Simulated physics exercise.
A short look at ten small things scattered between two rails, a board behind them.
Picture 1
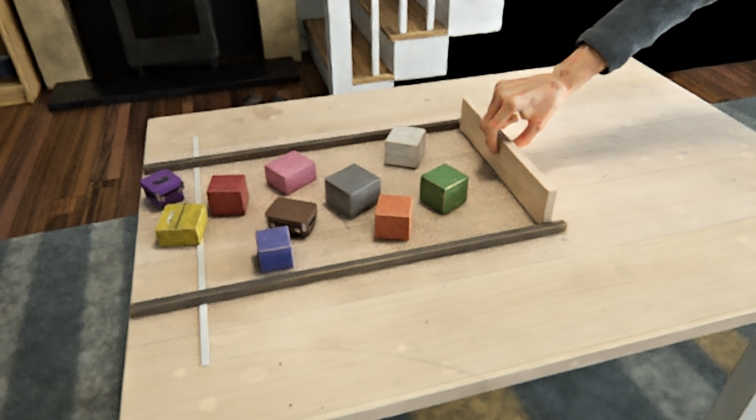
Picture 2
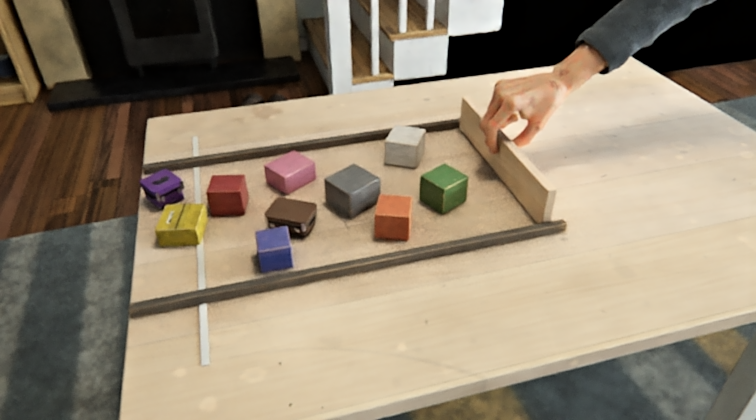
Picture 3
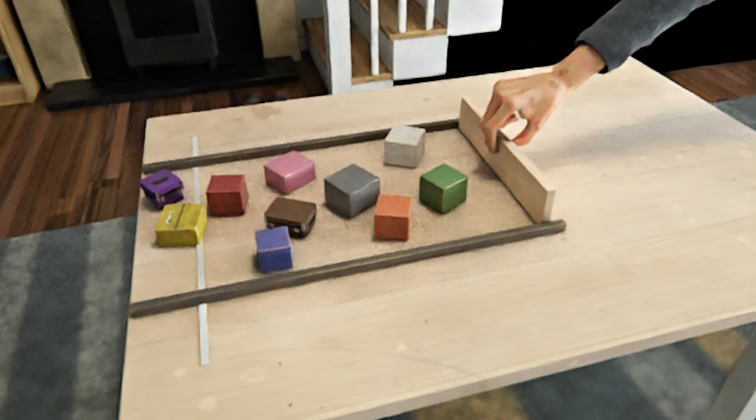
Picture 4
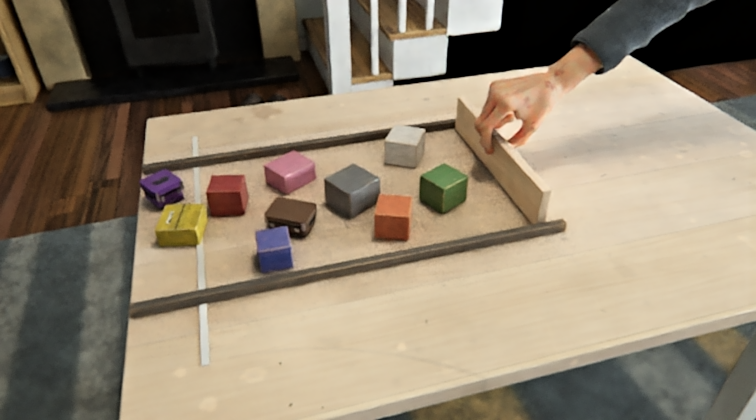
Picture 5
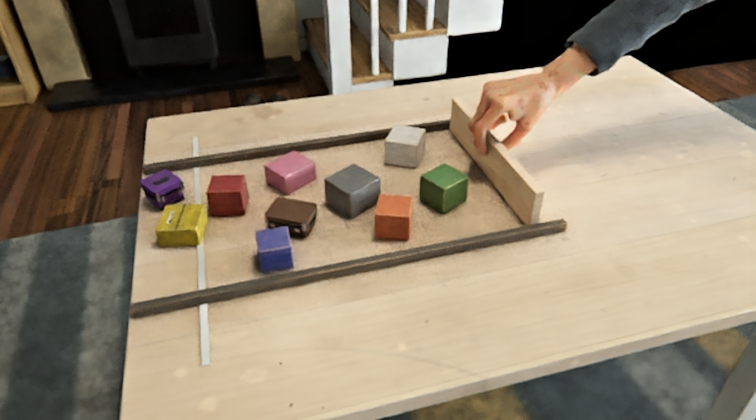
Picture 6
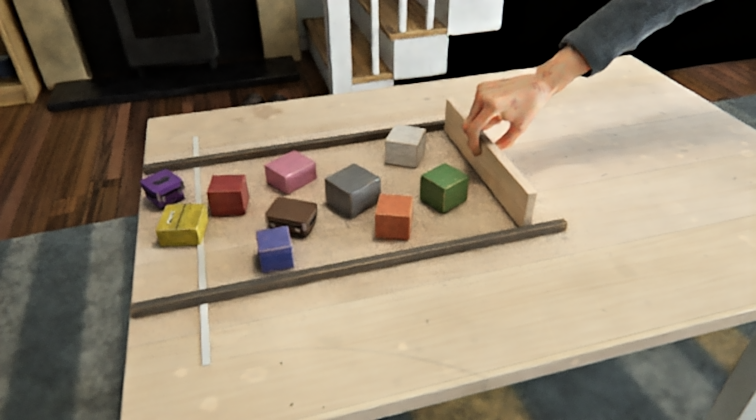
A hand slides a wooden board slightly left between two rails behind scattered colored blocks.
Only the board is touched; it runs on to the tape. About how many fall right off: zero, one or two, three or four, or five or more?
As it turns out, the number that fall off is three or four.
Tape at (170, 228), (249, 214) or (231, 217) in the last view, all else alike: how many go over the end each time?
Try by try, 7, 0 and 2.
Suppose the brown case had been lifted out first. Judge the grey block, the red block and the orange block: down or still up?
The grey block stays on; the red block comes down; the orange block remains up.
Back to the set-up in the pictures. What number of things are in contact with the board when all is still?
The number is 3.
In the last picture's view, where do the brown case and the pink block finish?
Near (135, 255) and (139, 188).
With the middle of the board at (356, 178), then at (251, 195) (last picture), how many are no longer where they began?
At the one place 6, at the other 10.
Soon after, none off yet; purple case at rest near (164, 190); yellow box at rest near (183, 224); red block at rest near (229, 195).
Then, none off yet; purple case moved about its own width near (139, 191); yellow box moved about its own width near (145, 231); red block moved well along near (156, 203).
At rest, the number that fall off is three or four; fallen, red block, yellow box and purple case.
